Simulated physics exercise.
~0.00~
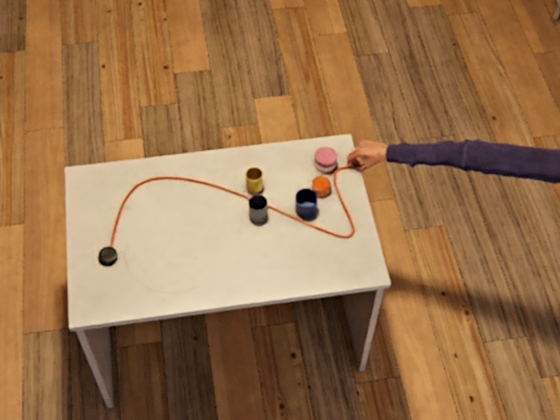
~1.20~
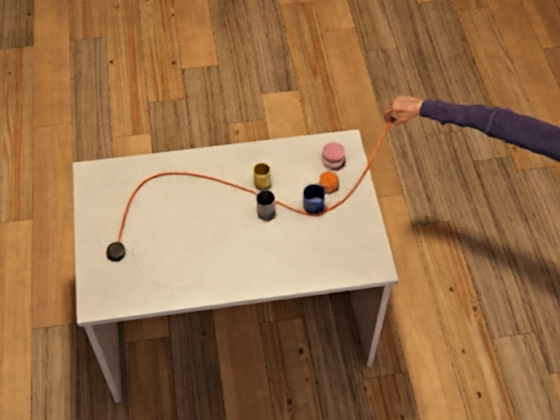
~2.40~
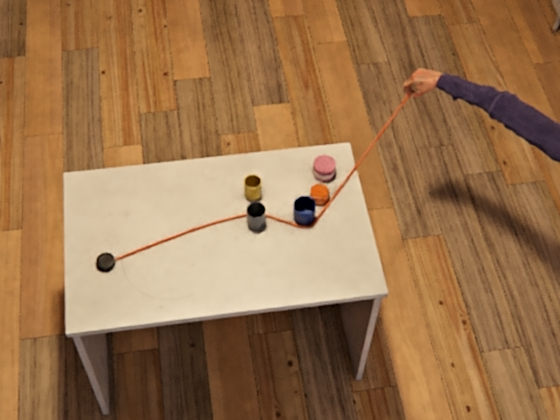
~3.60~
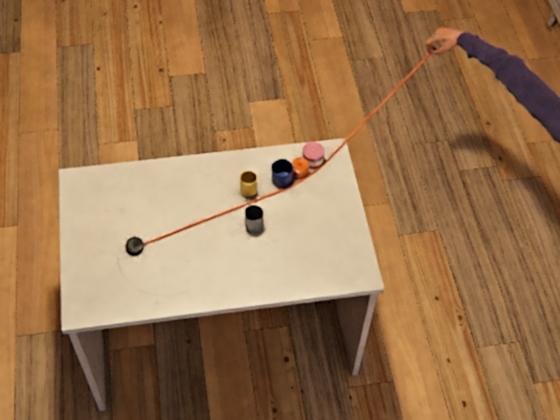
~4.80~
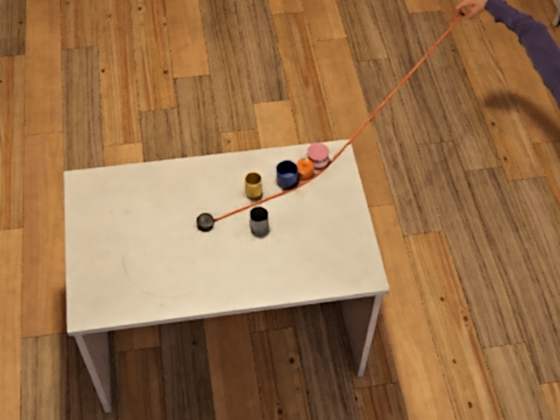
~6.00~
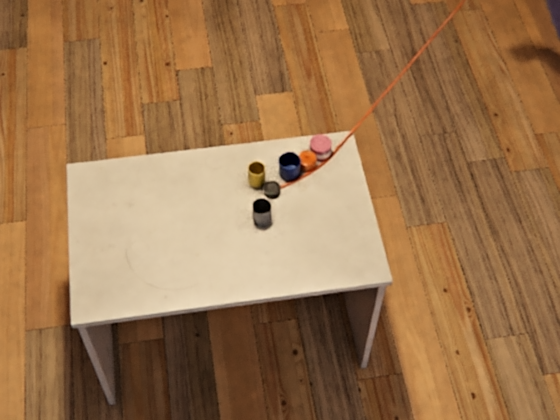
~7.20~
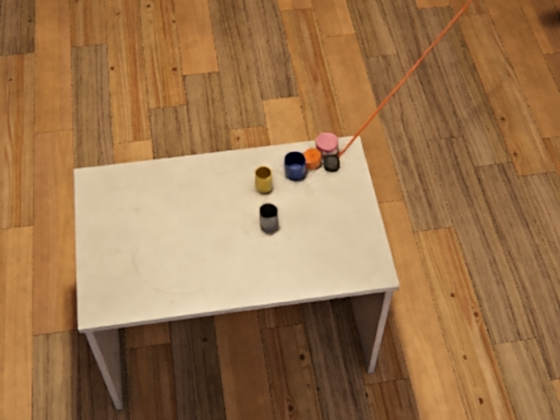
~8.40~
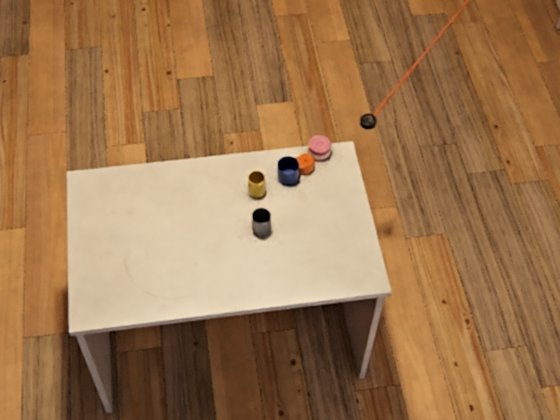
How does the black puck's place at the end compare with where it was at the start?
At the start the black puck sat near the left end of the desk. By the end it was off the desk, just beyond the back right corner and still attached to the orange cord.
